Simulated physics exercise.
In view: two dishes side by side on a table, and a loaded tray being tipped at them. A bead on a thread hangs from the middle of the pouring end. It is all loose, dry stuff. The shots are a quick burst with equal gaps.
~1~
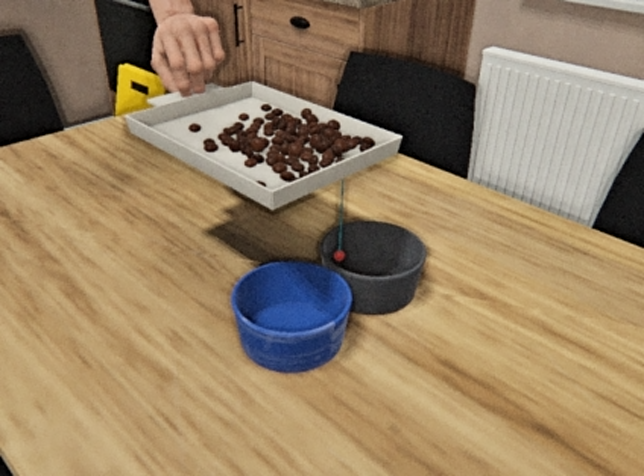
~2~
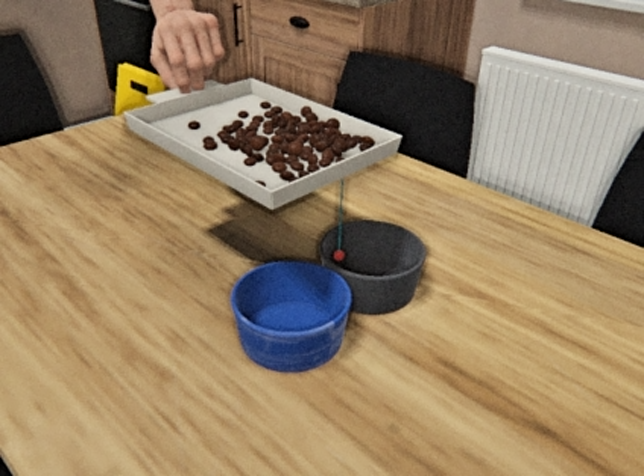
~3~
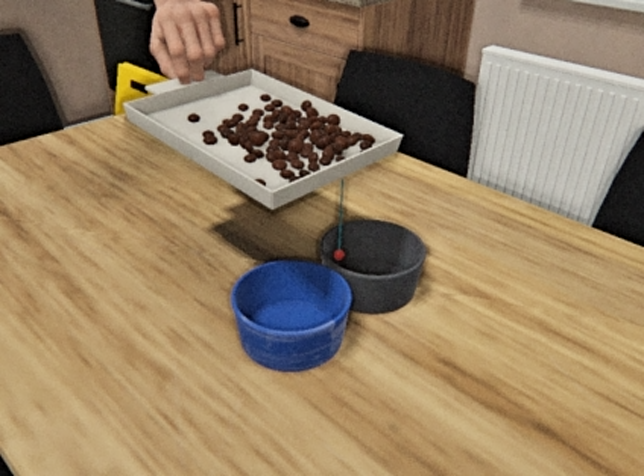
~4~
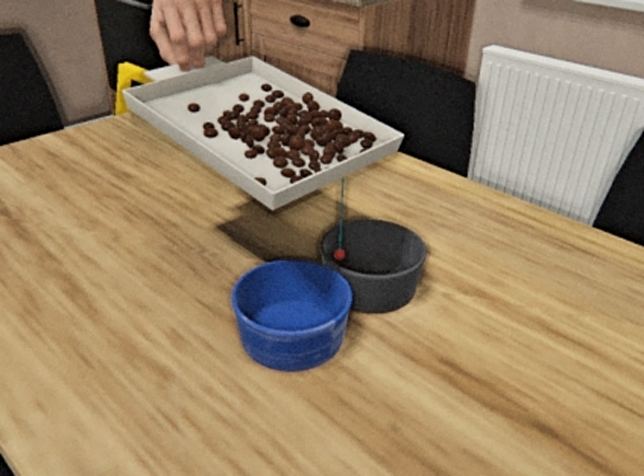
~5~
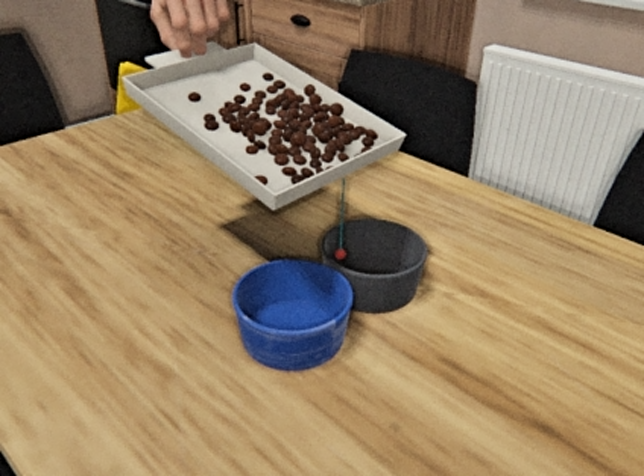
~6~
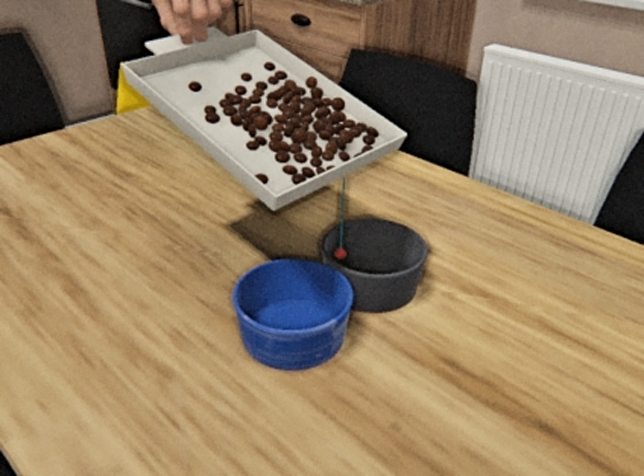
A white tray scattered with chocolate drops started out level above a blue dish and a dark grey one, then a hand slowly tilted it, the near left corner lowest, while the drops barely shifted.
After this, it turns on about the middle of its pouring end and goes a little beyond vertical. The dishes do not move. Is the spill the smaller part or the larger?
In the dishes lies only the smaller part of it.
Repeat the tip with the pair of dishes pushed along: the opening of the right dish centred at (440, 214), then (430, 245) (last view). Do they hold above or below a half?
The first try: The smaller part. The second: Above a half.
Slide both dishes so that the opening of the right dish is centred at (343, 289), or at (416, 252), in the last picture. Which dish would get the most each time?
First the right-hand dish, then the dish on the left.
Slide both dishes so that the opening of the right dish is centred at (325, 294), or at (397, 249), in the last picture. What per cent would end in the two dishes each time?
Near 60 % and 70 %.
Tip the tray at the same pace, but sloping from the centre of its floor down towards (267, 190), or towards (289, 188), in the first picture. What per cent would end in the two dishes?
About 100 and 80 per cent.
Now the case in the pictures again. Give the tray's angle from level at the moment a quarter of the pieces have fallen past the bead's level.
At about 90°.
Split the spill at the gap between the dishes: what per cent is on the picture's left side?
Roughly 0 in a hundred.
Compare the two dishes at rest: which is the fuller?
Fuller: The dish on the left.
Just after the last frame, tray tipped steeply; almost all on the tray; just a few in the left dish; just a few in the air.
A moment on, tray tipped past a quarter turn; roughly a quarter on the tray; about a tenth in the left dish; just a few in the right dish; roughly half outside both; about a tenth in the air.
Further on, tray tipped past a quarter turn; roughly a third in the left dish; just a few in the right dish; roughly two thirds outside both.
When it is over, tray tipped past a quarter turn; roughly a third in the left dish; just a few in the right dish; roughly two thirds outside both.
